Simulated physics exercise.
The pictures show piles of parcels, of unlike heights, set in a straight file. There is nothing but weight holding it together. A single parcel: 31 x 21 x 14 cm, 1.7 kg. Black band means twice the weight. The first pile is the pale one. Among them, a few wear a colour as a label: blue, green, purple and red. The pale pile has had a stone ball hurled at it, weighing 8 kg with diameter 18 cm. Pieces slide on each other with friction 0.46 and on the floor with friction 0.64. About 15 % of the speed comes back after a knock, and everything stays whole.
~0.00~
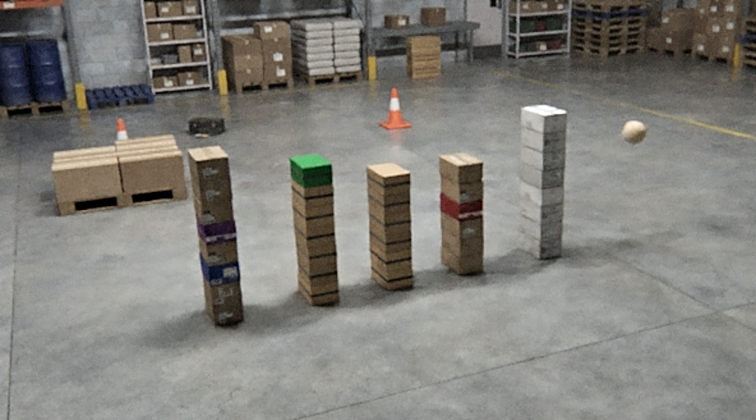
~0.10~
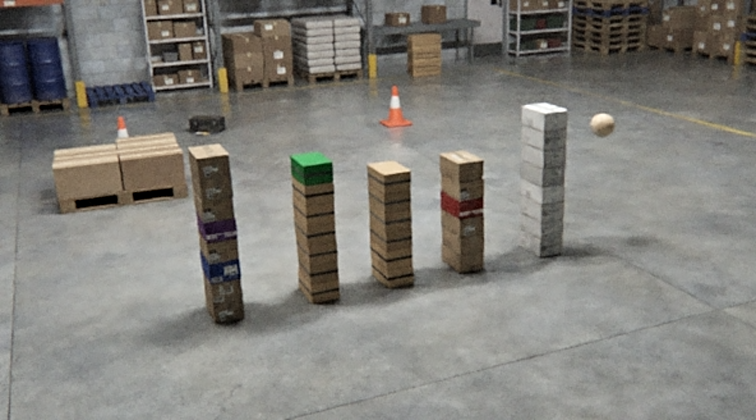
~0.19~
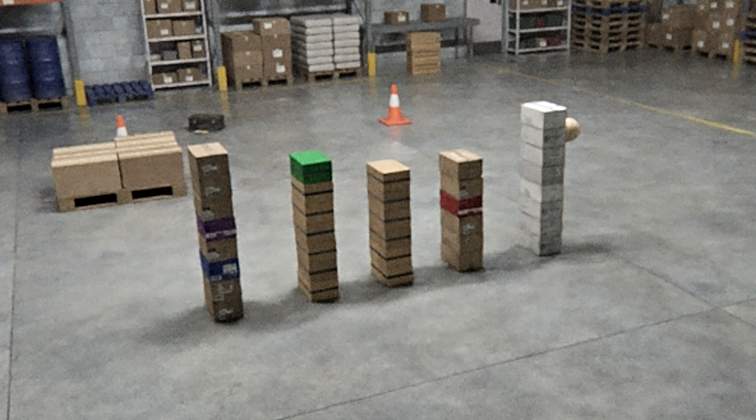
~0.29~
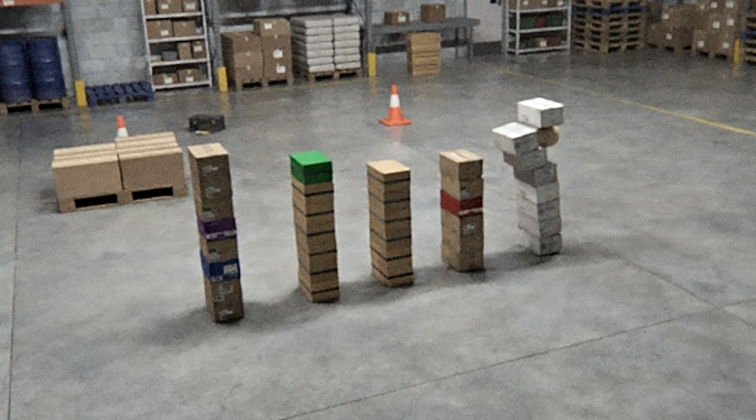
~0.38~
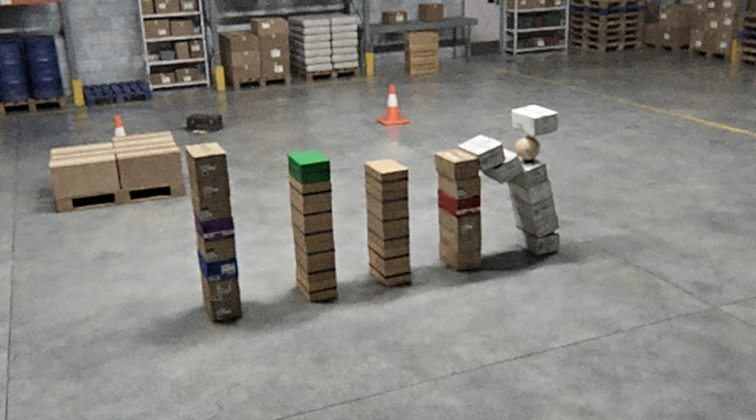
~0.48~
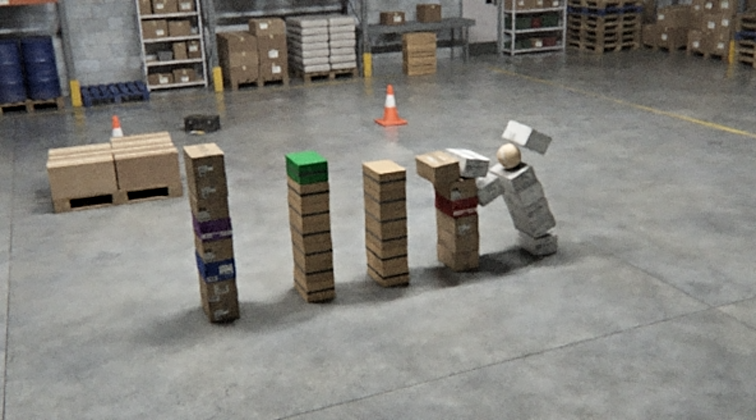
A pale ball flew in from the right and struck the tall white stack of boxes, knocking its upper boxes apart and leftward against the red-banded stack, whose top box shifted left.
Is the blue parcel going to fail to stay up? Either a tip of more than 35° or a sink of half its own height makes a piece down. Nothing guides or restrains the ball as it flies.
Yes, it ends up down.
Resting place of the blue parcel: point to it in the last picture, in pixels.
I'd put it somewhere near (115, 314).
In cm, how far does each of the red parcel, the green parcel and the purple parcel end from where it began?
The red one ends around 60 cm from its start, the green one around 125 cm and the purple one around 125 cm.
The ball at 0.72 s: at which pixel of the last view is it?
(465, 198), roughly.
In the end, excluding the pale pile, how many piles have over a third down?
All told, the figure is 4.
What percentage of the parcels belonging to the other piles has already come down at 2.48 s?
65 percent by then.
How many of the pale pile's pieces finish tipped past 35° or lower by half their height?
I count 7 of the pale pieces.
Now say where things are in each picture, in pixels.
In the first picture (each place is the centre of the face we see best), ball (634, 133) 70 cm from contact, 3.6 m/s; blue parcel (225, 274); red parcel (471, 211); purple parcel (221, 233); the others all in place.
The second picture shows ball (603, 126) 38 cm from contact, 3.4 m/s; blue parcel (225, 272).
The third picture shows ball (567, 130) 6 cm from contact, 3.4 m/s; blue parcel (224, 270).
The fourth picture shows ball (548, 135) after contact, 1.6 m/s; blue parcel (225, 271); the others all in place.
The fifth picture shows ball (528, 148) after contact, 1.9 m/s; blue parcel (223, 270); one has shifted.
The sixth picture shows ball (509, 156) after contact, 1.6 m/s; blue parcel (220, 271); red parcel (466, 208); green parcel (314, 173); steepest lean 5°, the parcel at (448, 173); 2 have shifted.
By 0.72 s, 7 of the pale pile down; 1 of the 27 other parcels down; blue parcel unmoved; red parcel tilted 12°.
By 1.54 s, 7 of the pale pile down; 5 of the 27 other parcels down; blue parcel unmoved; red parcel tilted 58°, 21 cm lower.
By 2.48 s, 7 of the pale pile down; 18 of the 27 other parcels down; blue parcel tilted 14°; red parcel tilted 31°, 25 cm lower.
By 2.90 s, 7 of the pale pile down; 26 of the 27 other parcels down; blue parcel on its side; purple parcel on its side.
When it is over (3.7 s), 7 of the pale pile down; 26 of the 27 other parcels down; blue parcel on its side; purple parcel on its side; red parcel tilted 40°, 26 cm lower. In pixels of the last frame, middles, blue parcel near (114, 314), purple parcel near (40, 329).
